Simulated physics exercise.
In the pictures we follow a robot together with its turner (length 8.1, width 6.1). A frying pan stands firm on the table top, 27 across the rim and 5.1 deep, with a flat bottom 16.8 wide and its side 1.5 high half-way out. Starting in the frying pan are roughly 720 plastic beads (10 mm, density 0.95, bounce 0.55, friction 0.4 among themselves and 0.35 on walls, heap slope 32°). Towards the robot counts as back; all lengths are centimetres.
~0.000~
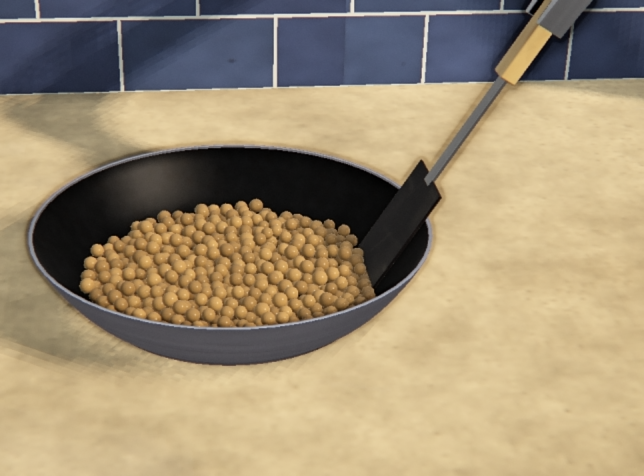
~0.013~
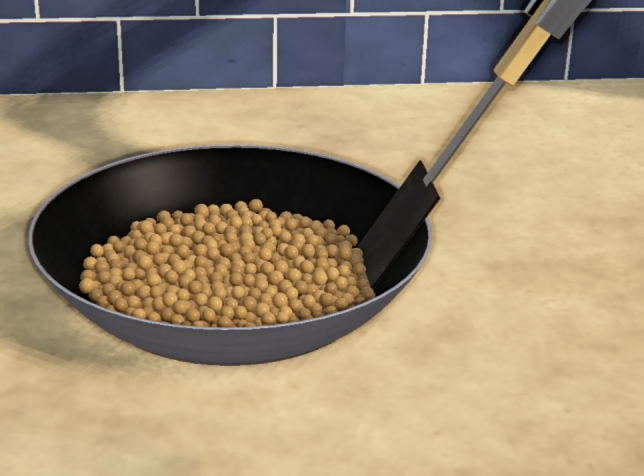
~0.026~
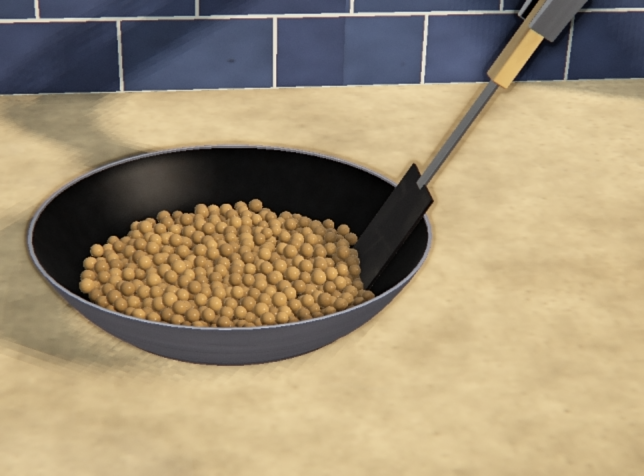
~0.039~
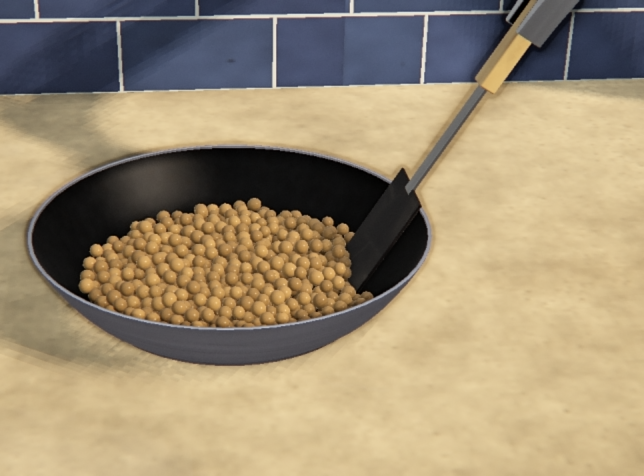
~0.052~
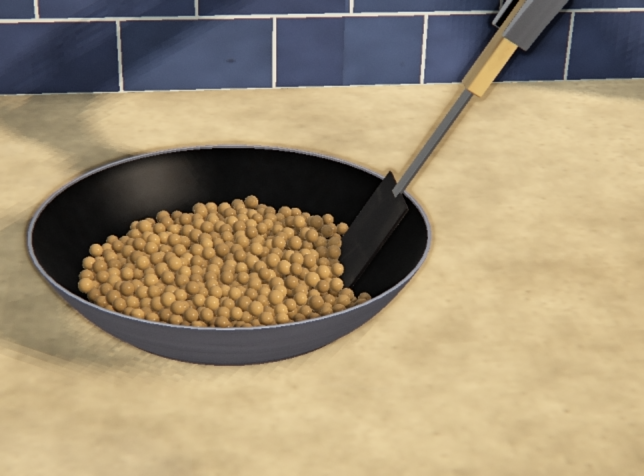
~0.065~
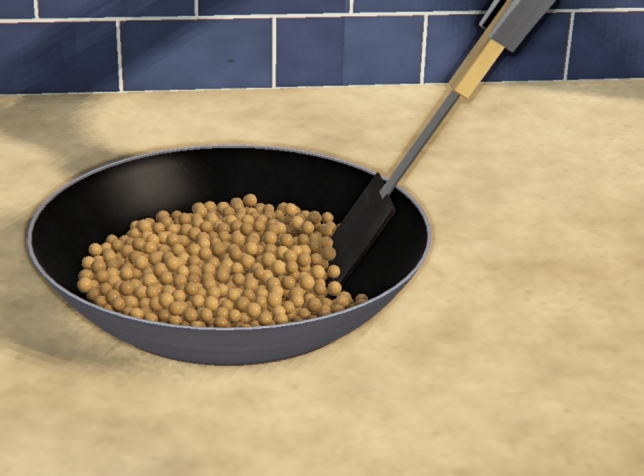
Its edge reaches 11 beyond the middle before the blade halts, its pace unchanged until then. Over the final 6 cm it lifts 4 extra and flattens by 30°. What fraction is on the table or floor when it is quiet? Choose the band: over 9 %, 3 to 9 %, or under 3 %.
Over 9 %.
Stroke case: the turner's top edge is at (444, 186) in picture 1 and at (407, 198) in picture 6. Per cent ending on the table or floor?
Around 10 per cent finishes there.
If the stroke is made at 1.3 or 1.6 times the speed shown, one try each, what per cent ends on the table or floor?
Some 15 and 15 per cent.
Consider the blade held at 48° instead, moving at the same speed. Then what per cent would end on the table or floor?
It would be near 15 per cent.
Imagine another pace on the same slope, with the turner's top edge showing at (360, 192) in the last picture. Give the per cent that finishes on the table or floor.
About 20 per cent.
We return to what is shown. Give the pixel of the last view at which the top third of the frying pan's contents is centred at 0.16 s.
(212, 261).
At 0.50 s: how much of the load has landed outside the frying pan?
It works out to about 5 in a hundred.
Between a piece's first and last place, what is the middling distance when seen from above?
It comes to some 2 cm.
After 0.16 s, sloping 58°, highest piece 6 above the table; 723 in the frying pan.
After 0.25 s, sloping 51°, highest piece 6 above the table; 723 in the frying pan.
After 0.50 s, sloping 28°, highest piece 9 above the table; 631 in the frying pan, 42 on the table or floor, 50 on the blade or in flight.
After 1.55 s, sloping 28°, highest piece 4 above the table; 631 in the frying pan, 92 on the table or floor.
In the end, 631 in the frying pan, 92 on the table or floor. That is 13 % on the table or floor.
